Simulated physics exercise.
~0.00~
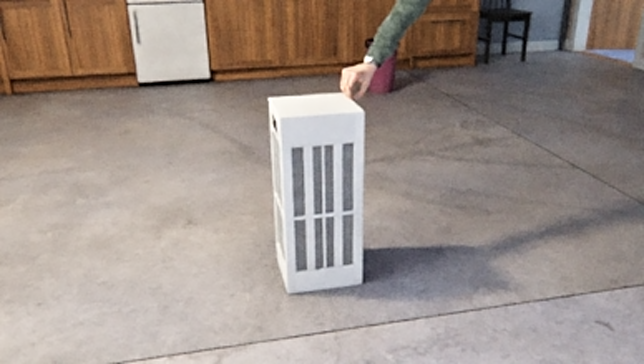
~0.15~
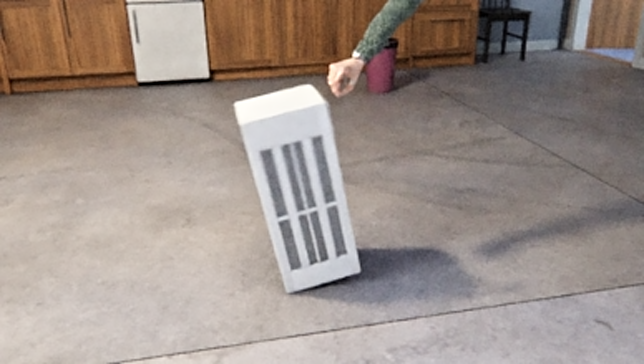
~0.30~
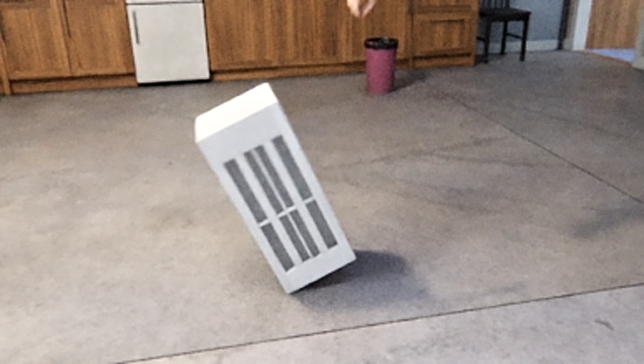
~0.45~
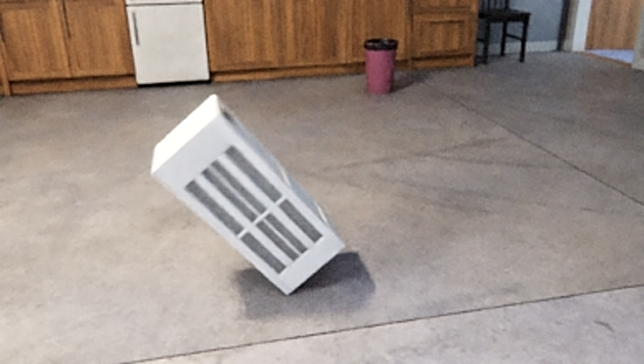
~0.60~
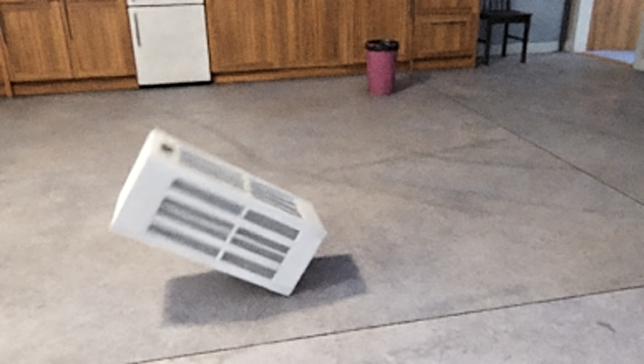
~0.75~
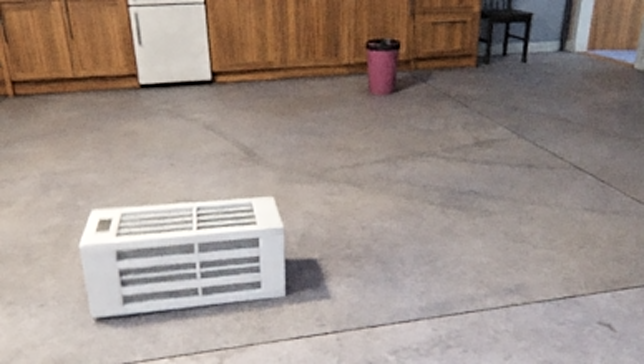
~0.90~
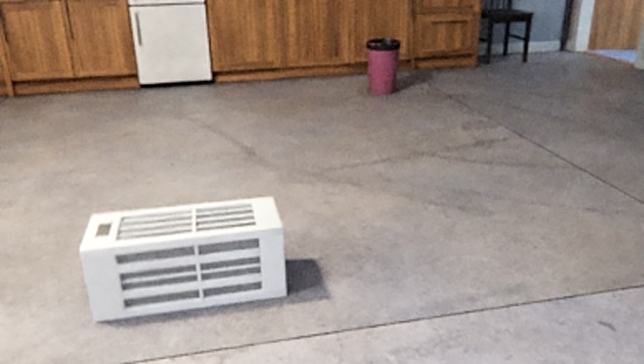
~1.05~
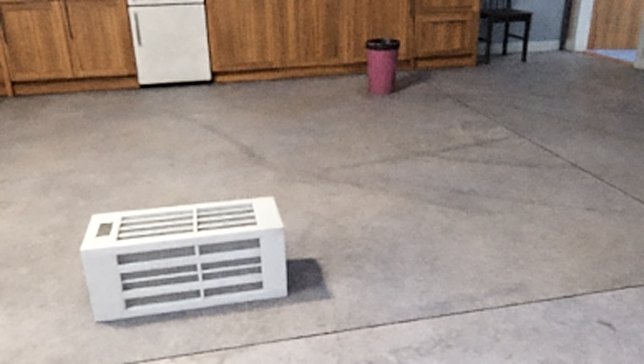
A tall white crate with slatted grey panels stands upright on a grey concrete floor, seen from slightly above by a gently swaying camera. Wooden cabinets and a small white appliance line the back, with a pink bin and a dark chair towards the right. A hand in a green sleeve reaches in from above, touching the crate's top, then lets go and draws back as the crate leans left. The crate keeps tipping on its lower edge, steeper and steeper, while the hand leaves view. It drops onto its side at the lower left and stays there, lying still.
